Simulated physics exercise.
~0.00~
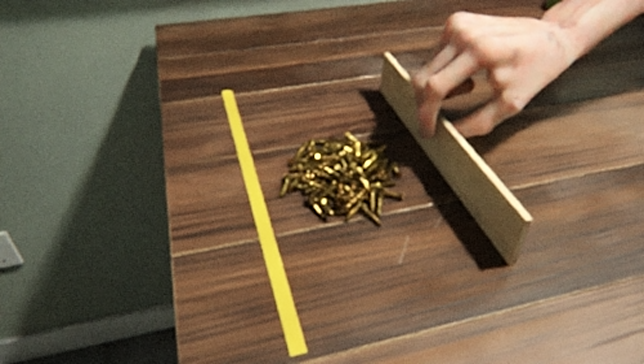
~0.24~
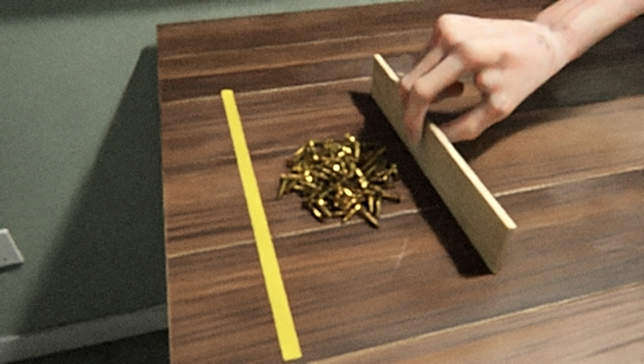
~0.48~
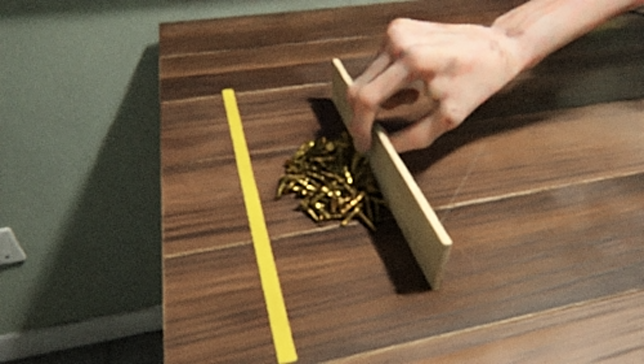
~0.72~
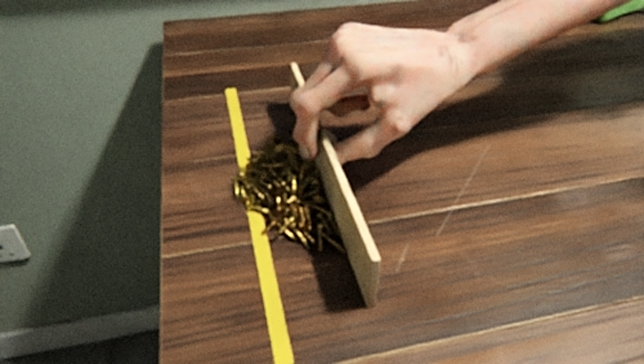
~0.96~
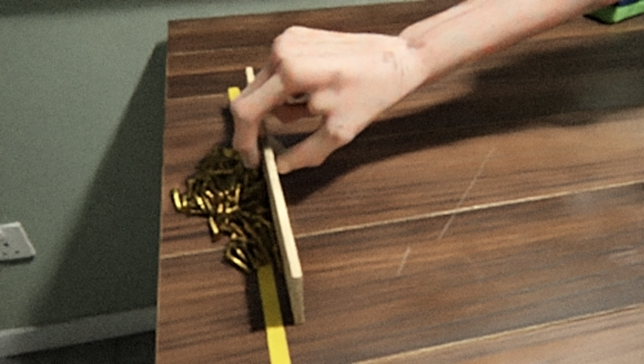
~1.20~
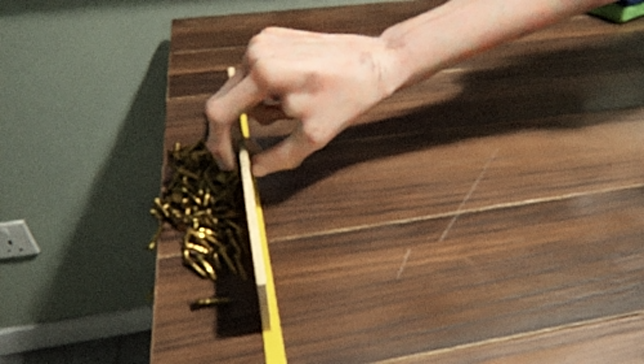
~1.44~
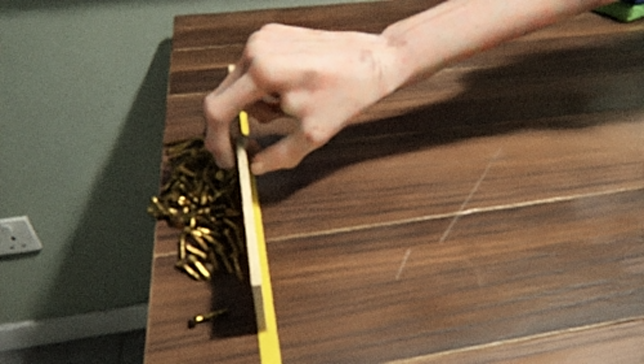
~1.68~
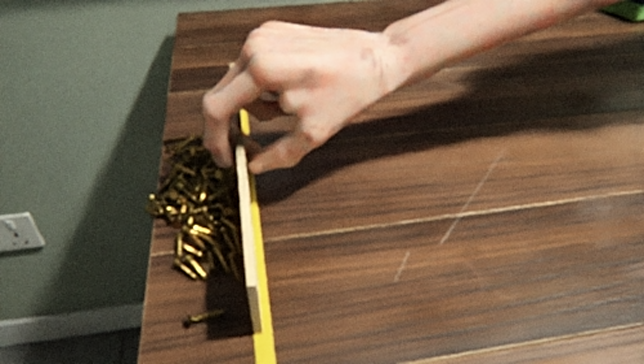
A hand slid an upright strip of wood left across a wooden table, pushing a pile of small brass-coloured pieces over a line of yellow tape, and stopped at the tape with most of the heap still bunched near the table's left edge.
